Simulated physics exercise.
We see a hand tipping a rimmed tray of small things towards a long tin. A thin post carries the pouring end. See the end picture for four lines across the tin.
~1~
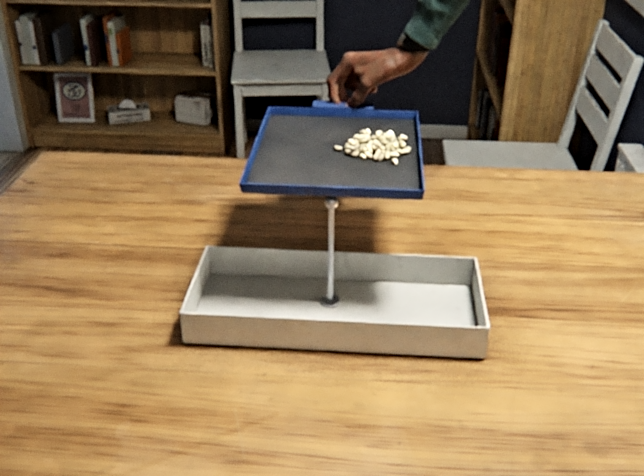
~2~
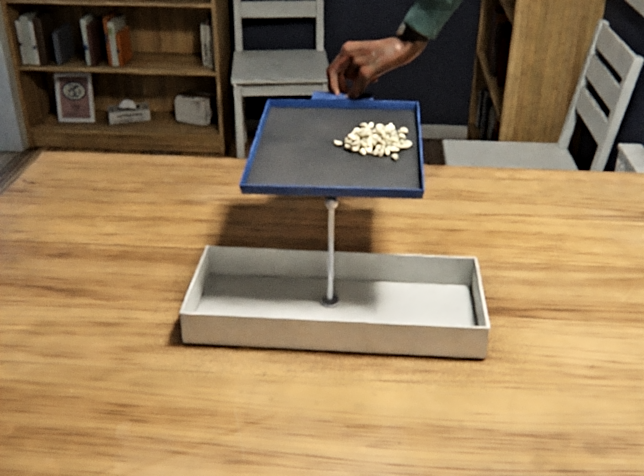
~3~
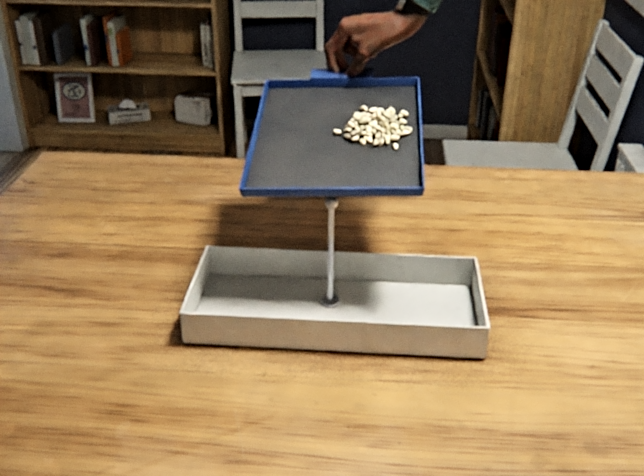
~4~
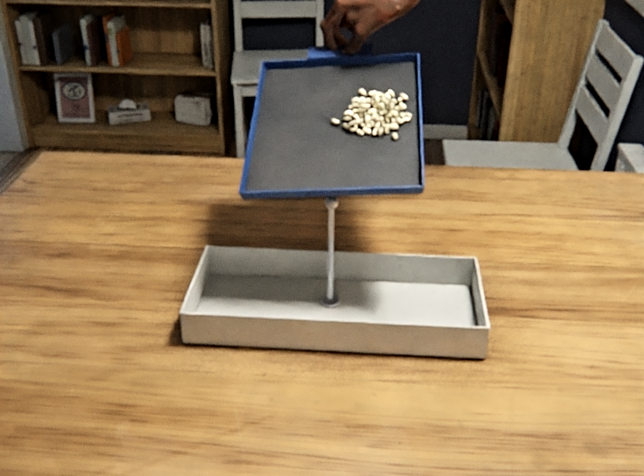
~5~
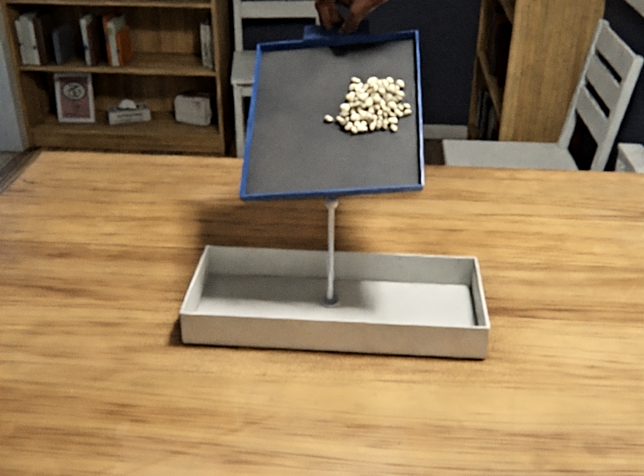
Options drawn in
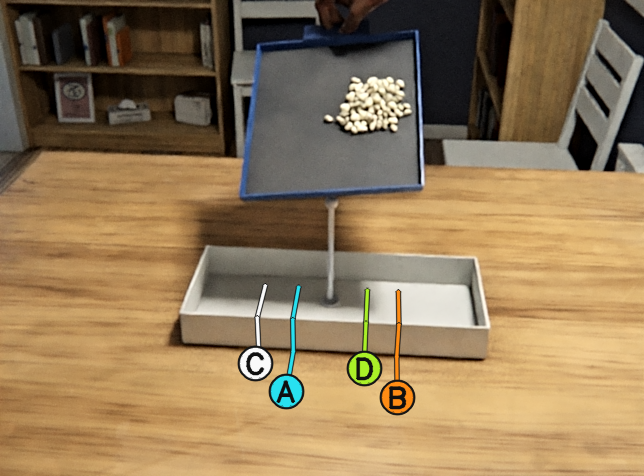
Blue-rimmed tray of white beans tilting steadily steeper above a long grey tin as a hand raises its far edge.
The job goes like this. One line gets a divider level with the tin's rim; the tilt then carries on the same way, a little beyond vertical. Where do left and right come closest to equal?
A.
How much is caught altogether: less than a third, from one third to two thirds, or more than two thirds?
It is more than two thirds.
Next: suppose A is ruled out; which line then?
Here it is line C.
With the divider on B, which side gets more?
More lands on the left.
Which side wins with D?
Left.
On the marked copy, line A crosses the front rim at (292, 318); line B crosses the front rim at (398, 323); line C crosses the front rim at (257, 316); line D crosses the front rim at (366, 322).
With A, of what is caught, close to half on the left of the divider, close to half on the right.
With B, of what is caught, the whole lot on the left of the divider, none at all on the right.
With C, of what is caught, close to a quarter on the left of the divider, the bulk on the right.
With D, of what is caught, all but a few on the left of the divider, a small share on the right.
